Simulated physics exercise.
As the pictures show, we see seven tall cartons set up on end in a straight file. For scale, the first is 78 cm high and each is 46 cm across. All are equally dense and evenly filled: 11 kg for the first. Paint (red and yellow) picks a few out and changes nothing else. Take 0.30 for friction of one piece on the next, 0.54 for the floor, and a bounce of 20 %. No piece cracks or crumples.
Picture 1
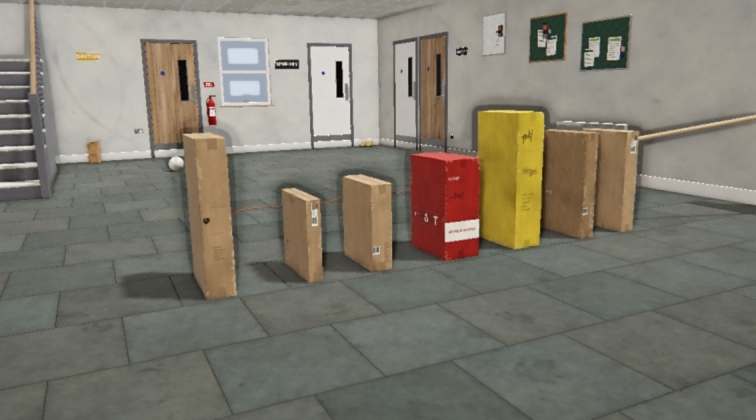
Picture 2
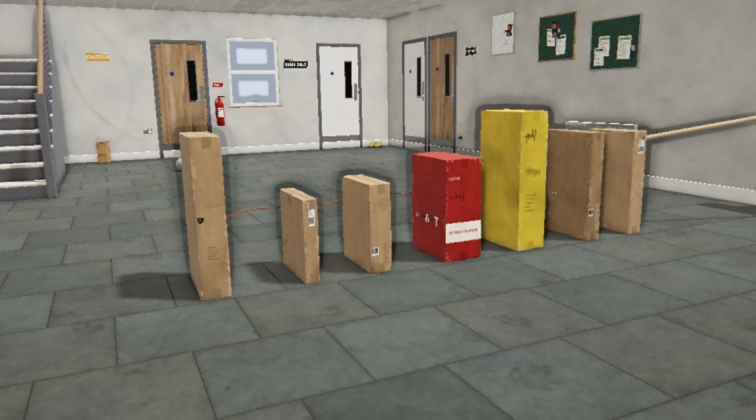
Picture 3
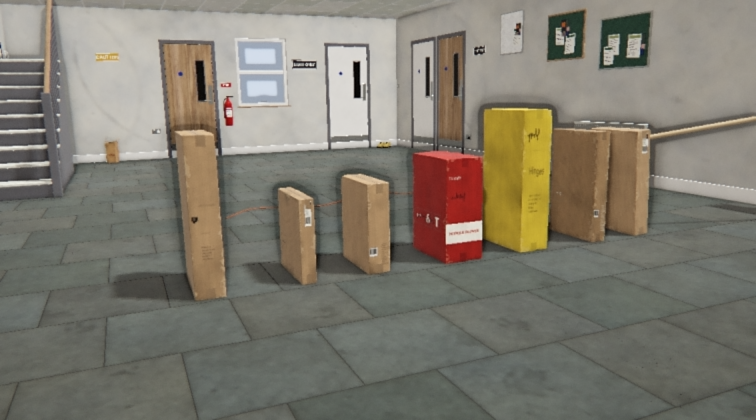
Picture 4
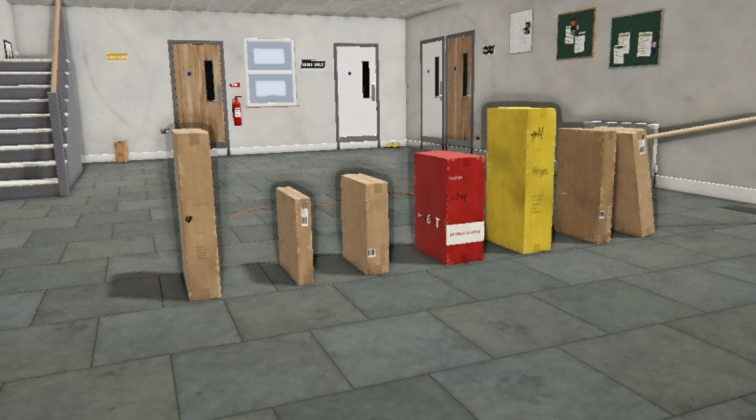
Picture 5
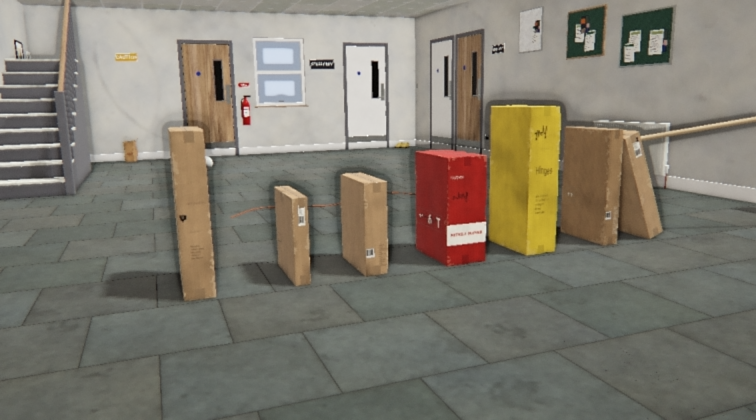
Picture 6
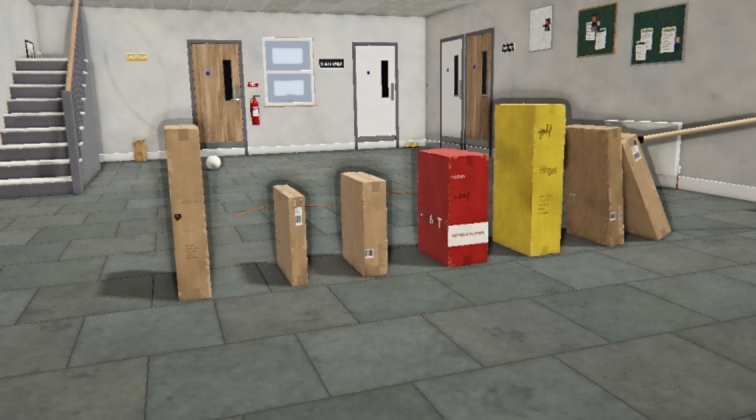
At the start, seven cartons stand upright in a row across a tiled hall, one red, one yellow and the rest brown, with a pole reaching in from the right. The pole pushes the rightmost carton, which tilts left towards its neighbour, while the other cartons stay upright as the view shifts slightly.
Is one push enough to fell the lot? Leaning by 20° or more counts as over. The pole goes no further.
Outcome: Yes, the whole lot goes.
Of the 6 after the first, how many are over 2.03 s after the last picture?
By then 6.
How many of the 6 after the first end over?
6 of them.
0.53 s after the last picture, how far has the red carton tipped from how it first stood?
Roughly 0°.
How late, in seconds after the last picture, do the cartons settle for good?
At about 2.5 s.
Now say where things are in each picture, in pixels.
In the first frame (places mark the middle of the side facing us; the camera moves round a little), pole end 16 cm from the first carton; yellow carton (496, 179); red carton (427, 206); the rest undisturbed.
The second frame shows pole end 6 cm from the first carton; yellow carton (499, 179).
The third frame shows pole end pushing; yellow carton (502, 179); the rest undisturbed.
The fourth frame shows pole end pushing; yellow carton (505, 179); the rest undisturbed.
The fifth frame shows pole end stopped; yellow carton (508, 179); the rest undisturbed.
The sixth frame shows pole end (642, 140) stopped; yellow carton (512, 178); red carton (432, 207); steepest lean 6°, the carton at (585, 185); one has shifted.
Then, 0.53 s after the last picture, 1 of the 6 other cartons over; yellow carton leaning 11°.
Then, 1.29 s after the last picture, 3 of the 6 other cartons over; yellow carton leaning 53°; red carton leaning 47°.
Then, 2.03 s after the last picture, 6 of the 6 other cartons over; red carton leaning 74°; yellow carton leaning 60°.
At rest, 6 of the 6 other cartons over; red carton leaning 74°; yellow carton leaning 60°. Not one is left standing. As the last picture would show them, middles, red carton near (388, 228), yellow carton near (455, 204).
